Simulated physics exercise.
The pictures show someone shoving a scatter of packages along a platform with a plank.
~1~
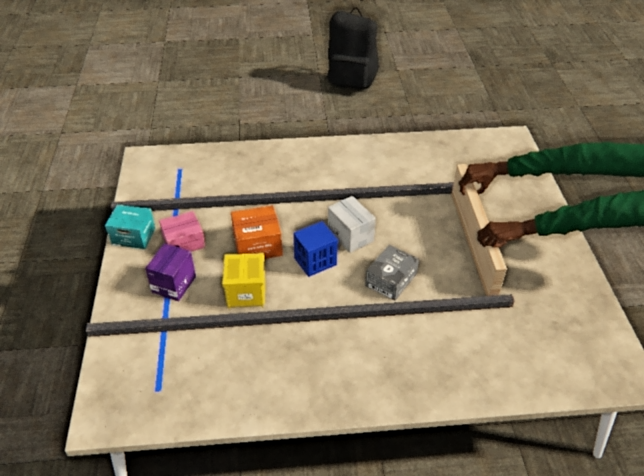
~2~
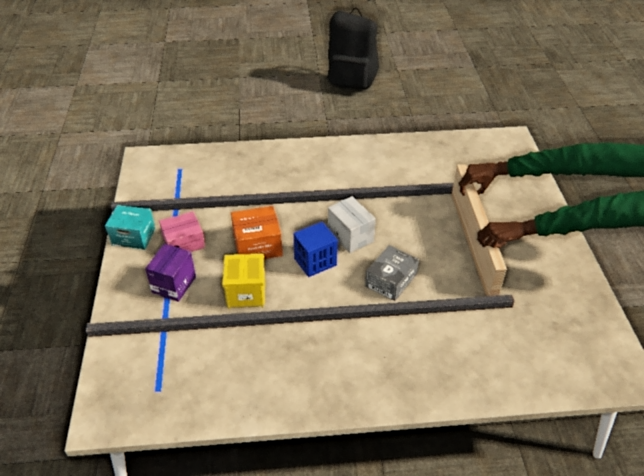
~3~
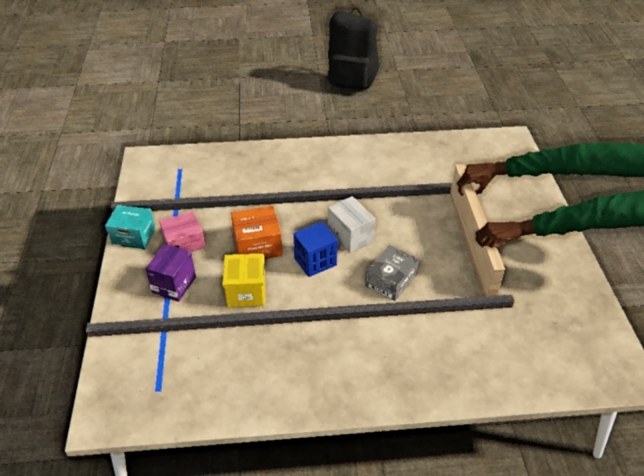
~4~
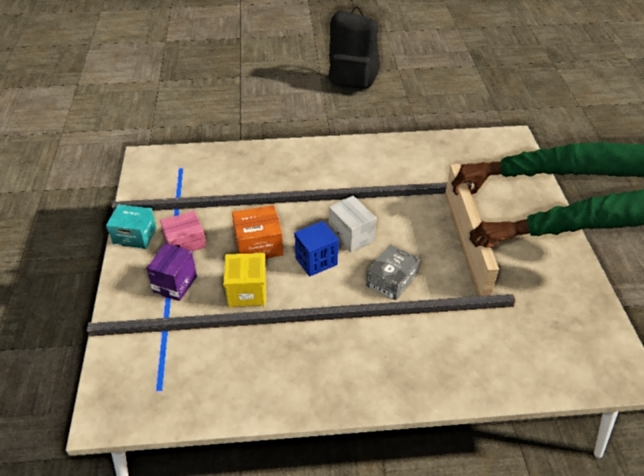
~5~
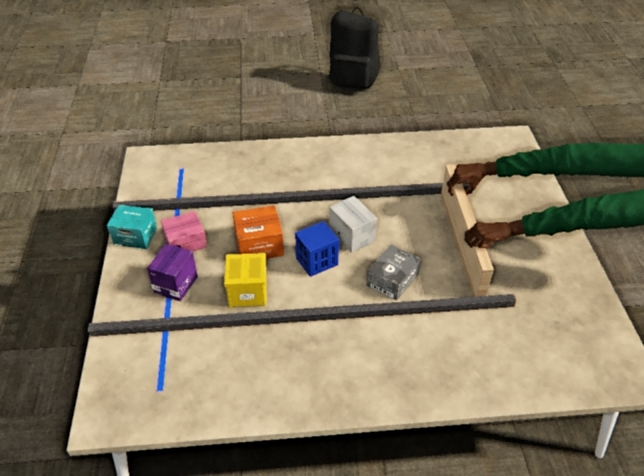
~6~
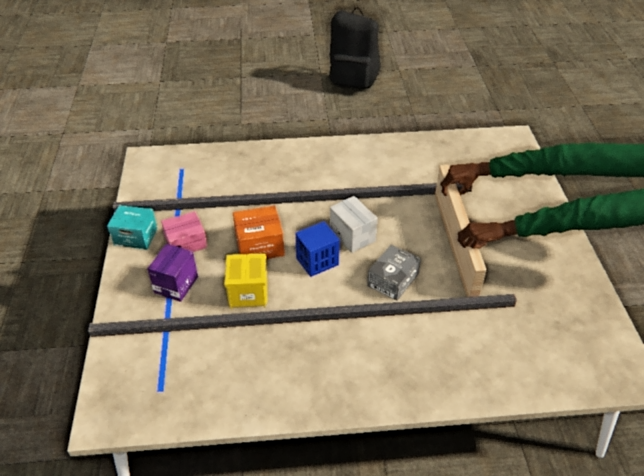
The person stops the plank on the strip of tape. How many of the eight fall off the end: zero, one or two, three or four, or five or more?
Here the number that fall off is three or four.
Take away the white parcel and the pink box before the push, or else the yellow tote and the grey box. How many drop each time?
Fallen: 1, and 2 in the other try.
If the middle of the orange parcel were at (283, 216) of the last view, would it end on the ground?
It holds on.
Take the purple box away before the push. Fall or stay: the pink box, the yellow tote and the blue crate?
The pink box tumbles off, the yellow tote stays on, the blue crate survives.
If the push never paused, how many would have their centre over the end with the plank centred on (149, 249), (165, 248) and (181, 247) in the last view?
Past the end: 5, 3 and 3.
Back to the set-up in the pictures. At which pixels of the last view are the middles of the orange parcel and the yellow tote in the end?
Near (119, 238) and (110, 291).
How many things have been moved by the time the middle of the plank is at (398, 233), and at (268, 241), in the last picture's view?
1 and 6.
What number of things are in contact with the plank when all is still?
That makes 3.
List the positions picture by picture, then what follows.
Turquoise box (131, 227); purple box (171, 272); pink box (182, 234); plank (476, 228); tape (171, 262), in the first picture.
Purple box (171, 273); grey box (392, 273), in the second picture.
Pink box (182, 234); blue crate (316, 250), in the third picture.
Turquoise box (132, 227); white parcel (352, 224), in the fourth picture.
Purple box (173, 272); yellow tote (247, 281), in the fifth picture.
Turquoise box (133, 227); purple box (174, 273); pink box (184, 234); plank (458, 229); tape (173, 263), in the sixth picture.
Soon after, none off yet; turquoise box at rest near (133, 227); purple box at rest near (174, 273); pink box at rest near (184, 234).
Then, none off yet; turquoise box at rest near (133, 227); purple box at rest near (174, 273); pink box moved a little near (175, 233).
At rest, the number that fall off is three or four; fallen, pink box, purple box and turquoise box.
